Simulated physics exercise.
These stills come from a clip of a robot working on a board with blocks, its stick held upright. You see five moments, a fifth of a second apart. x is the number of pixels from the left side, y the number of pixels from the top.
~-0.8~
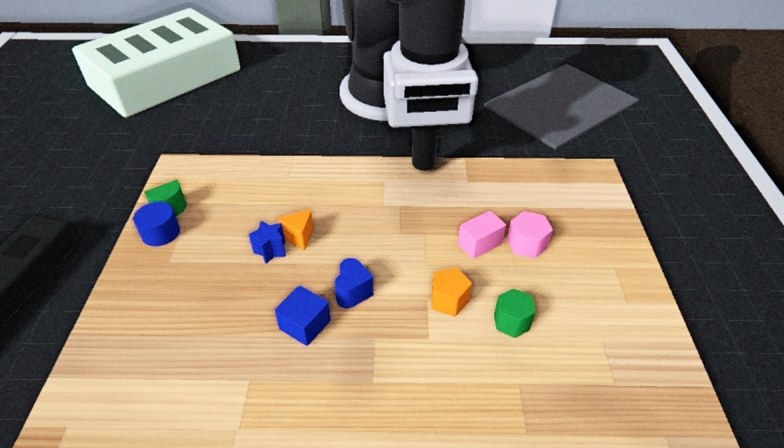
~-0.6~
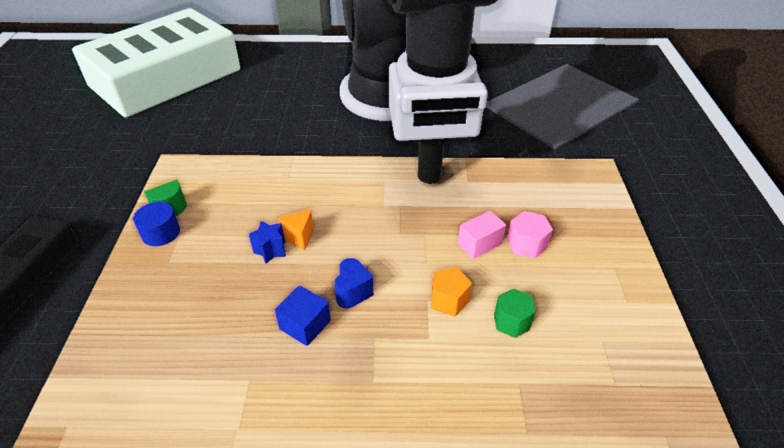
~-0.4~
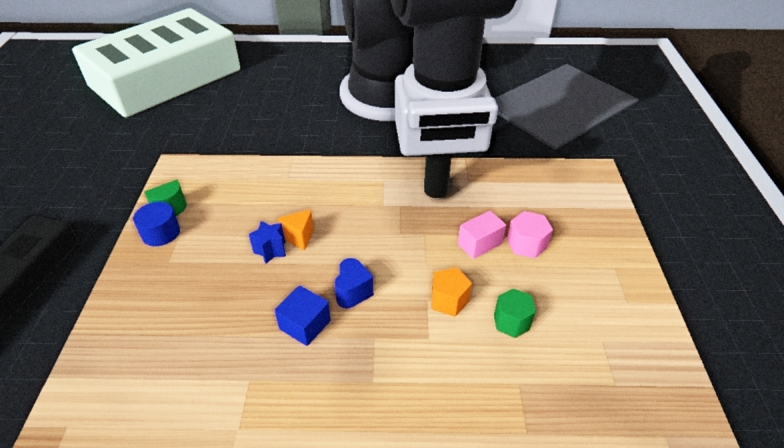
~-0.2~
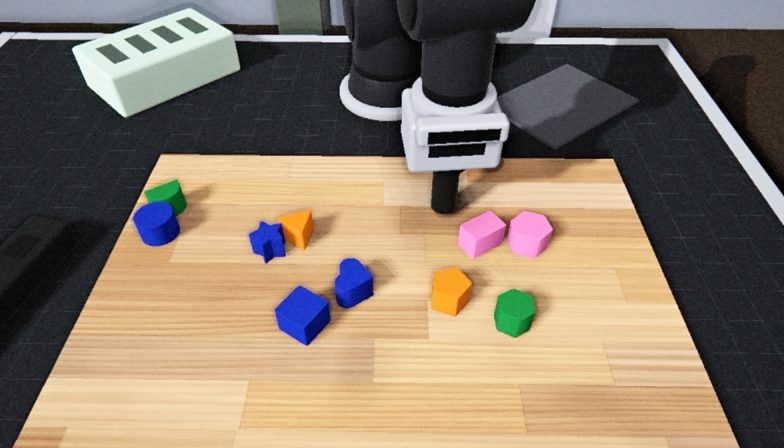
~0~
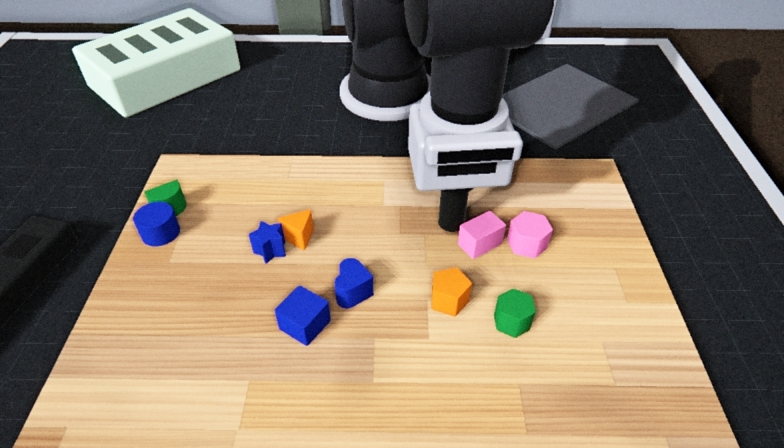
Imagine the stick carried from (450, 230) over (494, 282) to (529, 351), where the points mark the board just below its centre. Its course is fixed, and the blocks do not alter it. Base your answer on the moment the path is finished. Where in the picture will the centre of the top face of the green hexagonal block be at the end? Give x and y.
It will likely be found at (529, 362).
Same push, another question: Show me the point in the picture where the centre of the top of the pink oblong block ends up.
I'd place it at (509, 239), taking the centre of its top.
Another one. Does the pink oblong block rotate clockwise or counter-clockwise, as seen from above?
Counterclockwise rotation.
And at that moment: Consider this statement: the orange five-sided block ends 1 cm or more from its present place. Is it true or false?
This is false.
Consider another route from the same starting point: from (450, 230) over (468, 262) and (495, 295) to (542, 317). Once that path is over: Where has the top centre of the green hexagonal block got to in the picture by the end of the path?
At the end it should sit near (533, 322).
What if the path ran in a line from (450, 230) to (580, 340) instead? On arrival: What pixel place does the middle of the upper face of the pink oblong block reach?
At (525, 243).
The first path, step by step. One third of the way, stick (482, 256); pink oblong block (509, 238), turned 85° anticlockwise.
Two thirds of the way, stick (508, 296); pink oblong block (509, 239), turned 85° anticlockwise; green hexagonal block (520, 312).
At the end, stick (531, 344); orange five-sided block in place; pink oblong block (509, 239), turned 85° anticlockwise; green hexagonal block (529, 362), turned 55° clockwise.
